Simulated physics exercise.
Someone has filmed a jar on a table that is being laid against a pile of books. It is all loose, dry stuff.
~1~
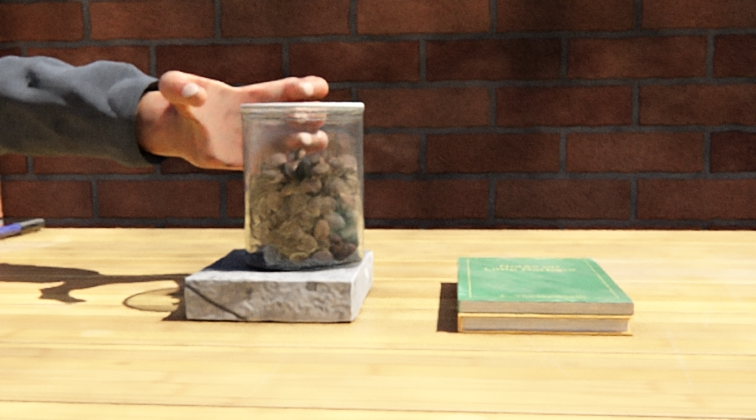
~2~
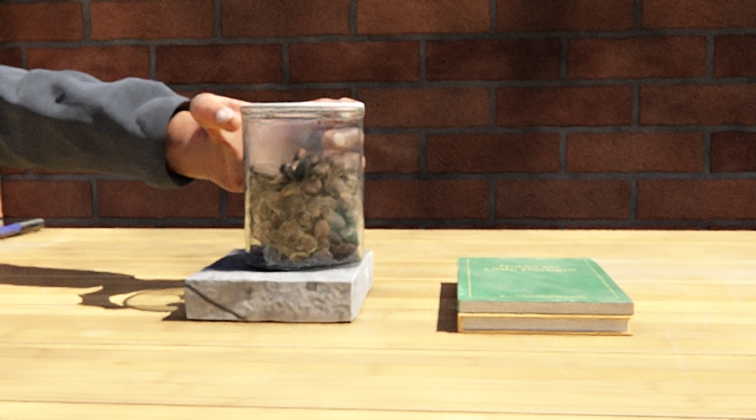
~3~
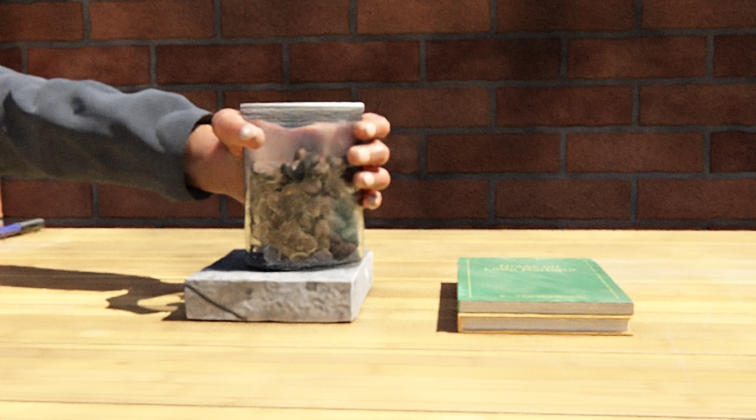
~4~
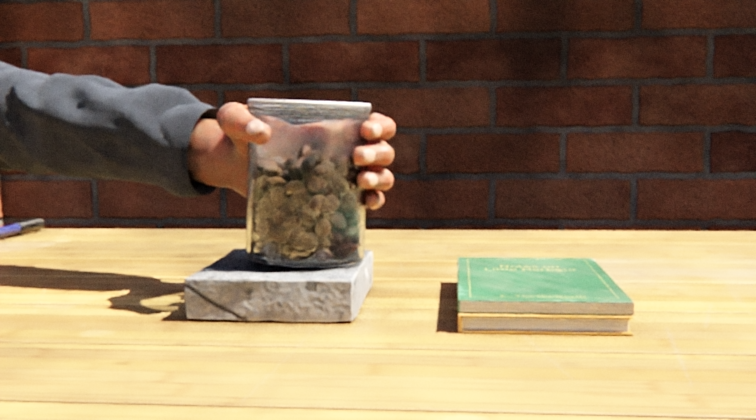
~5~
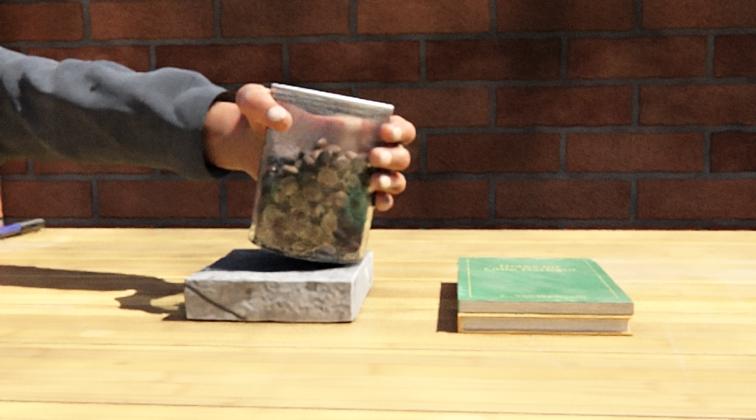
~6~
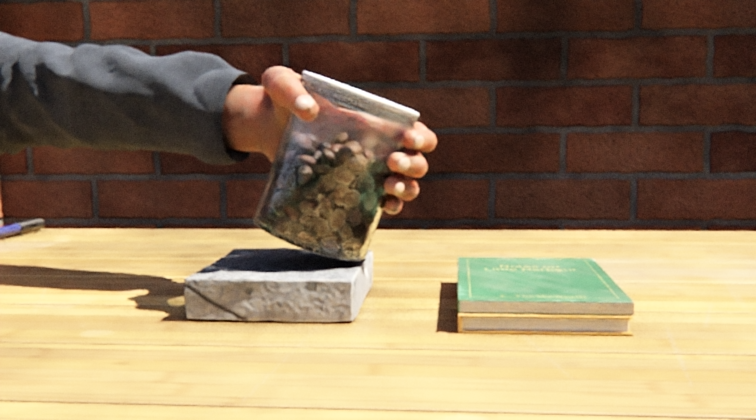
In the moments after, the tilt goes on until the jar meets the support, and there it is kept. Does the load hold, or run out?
The load spills over the rim.
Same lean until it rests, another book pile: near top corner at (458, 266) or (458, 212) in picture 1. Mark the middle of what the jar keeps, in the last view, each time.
At about (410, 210), and at (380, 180).
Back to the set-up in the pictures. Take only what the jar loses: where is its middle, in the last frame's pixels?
Close to (550, 271).
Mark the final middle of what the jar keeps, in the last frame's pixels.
Around (433, 229).
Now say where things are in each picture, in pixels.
The first frame shows jar at (304, 182), two thirds full of flat chocolate drops; book pile at (534, 282), its top below the jar's foot.
The second frame shows jar at (304, 182), upright; rim at (360, 106); top of the contents at (303, 167).
The third frame shows jar at (304, 182), upright; rim at (360, 106); book pile at (534, 282).
The fourth frame shows jar at (307, 180), leaning 3°; rim at (368, 106); top of the contents at (307, 164).
The fifth frame shows jar at (320, 172), leaning 11°; rim at (390, 108); book pile at (534, 282).
The sixth frame shows jar at (335, 166), leaning 21°; rim at (416, 114); book pile at (534, 282), its top below the jar's foot.
Then, 0.56 s after the last picture, the jar leans 61°; everything is still inside.
Then, 1.05 s after the last picture, the jar leans 95°; everything is still inside.
Then, 1.47 s after the last picture, the jar rests on the book pile at 98°; a small part of the flat chocolate drops out of it.
At rest, the jar rests on the book pile at 98°; a small part of the flat chocolate drops out of it.
